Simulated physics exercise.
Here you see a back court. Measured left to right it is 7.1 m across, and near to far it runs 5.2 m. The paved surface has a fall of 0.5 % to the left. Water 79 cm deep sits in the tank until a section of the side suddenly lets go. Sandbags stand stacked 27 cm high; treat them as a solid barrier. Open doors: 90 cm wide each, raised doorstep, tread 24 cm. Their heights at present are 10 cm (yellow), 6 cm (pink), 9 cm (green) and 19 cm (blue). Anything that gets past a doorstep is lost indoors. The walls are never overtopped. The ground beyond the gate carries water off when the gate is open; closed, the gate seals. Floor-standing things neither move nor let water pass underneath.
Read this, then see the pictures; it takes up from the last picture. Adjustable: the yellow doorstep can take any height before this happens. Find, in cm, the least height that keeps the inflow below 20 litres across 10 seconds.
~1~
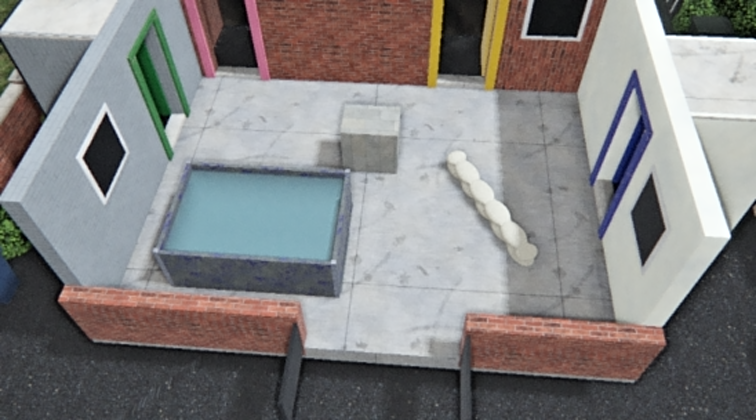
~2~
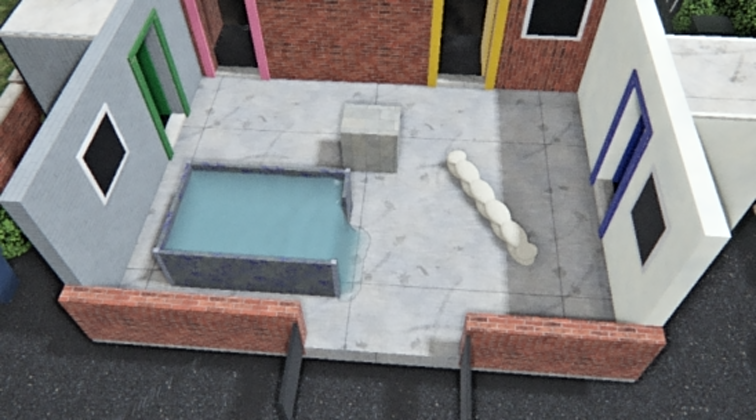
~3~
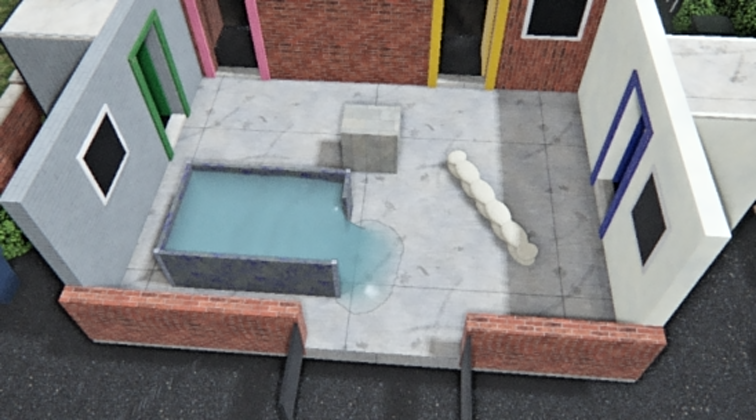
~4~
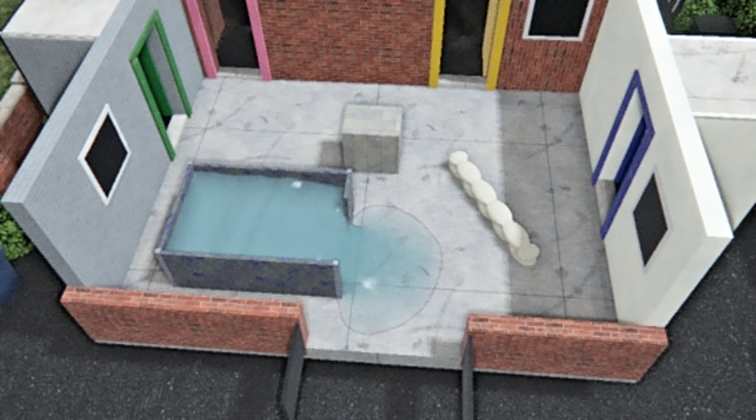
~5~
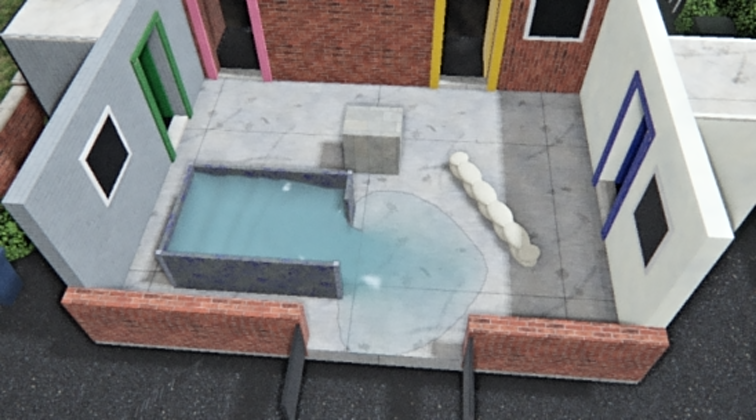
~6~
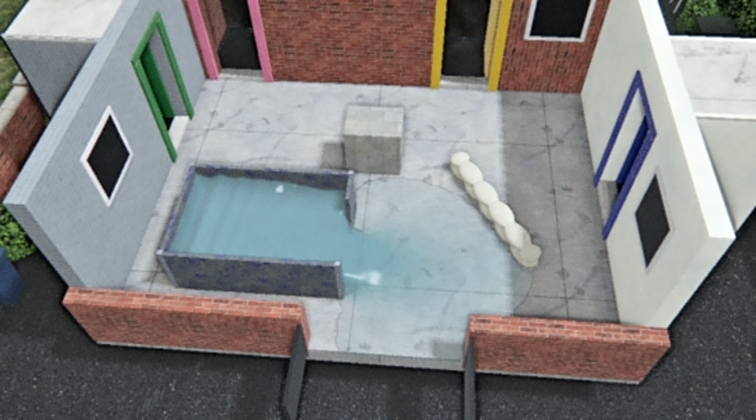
The least height is about 12 cm.
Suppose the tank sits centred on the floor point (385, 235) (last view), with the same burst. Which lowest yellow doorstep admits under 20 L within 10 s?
Close to 14.0 cm would do it.
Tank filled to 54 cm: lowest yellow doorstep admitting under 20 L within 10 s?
A step of about 7.0 cm does it.
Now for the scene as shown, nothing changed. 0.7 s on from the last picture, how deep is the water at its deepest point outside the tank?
About 42 cm.
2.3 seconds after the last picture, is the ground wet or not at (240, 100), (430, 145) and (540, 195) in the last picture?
First bone-dry, second wet through, third wet through.
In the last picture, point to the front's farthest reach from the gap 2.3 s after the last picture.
The farthest wet point sits near (584, 134).
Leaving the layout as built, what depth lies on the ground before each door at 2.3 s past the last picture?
Depth (cm): Yellow 2 / pink 0 / green 0 / blue 10.
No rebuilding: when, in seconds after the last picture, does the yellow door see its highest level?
Approximately 4.0 s.
Then, 0.7 s after the last picture water covers 25 % of the floor, deepest (42 cm) near (349, 268); it has not reached the yellow door.
Then, 2.3 s after the last picture water covers 45 % of the floor, deepest (37 cm) near (615, 318); 2 cm at the yellow door, 0 litres in over its 10 cm doorstep.
Then, 9.3 s after the last picture water covers 90 % of the floor, deepest (12 cm) near (202, 90); 9 cm at the yellow door, 37 litres in over its 10 cm doorstep.
At the yellow door as built, the water peaked near 19 cm, 3.9 s after the last picture.
With a doorstep of 11 cm, 28 litres would have come in within the 10 s; with 15 cm, 7 litres. So under 20 litres takes about 12 cm.
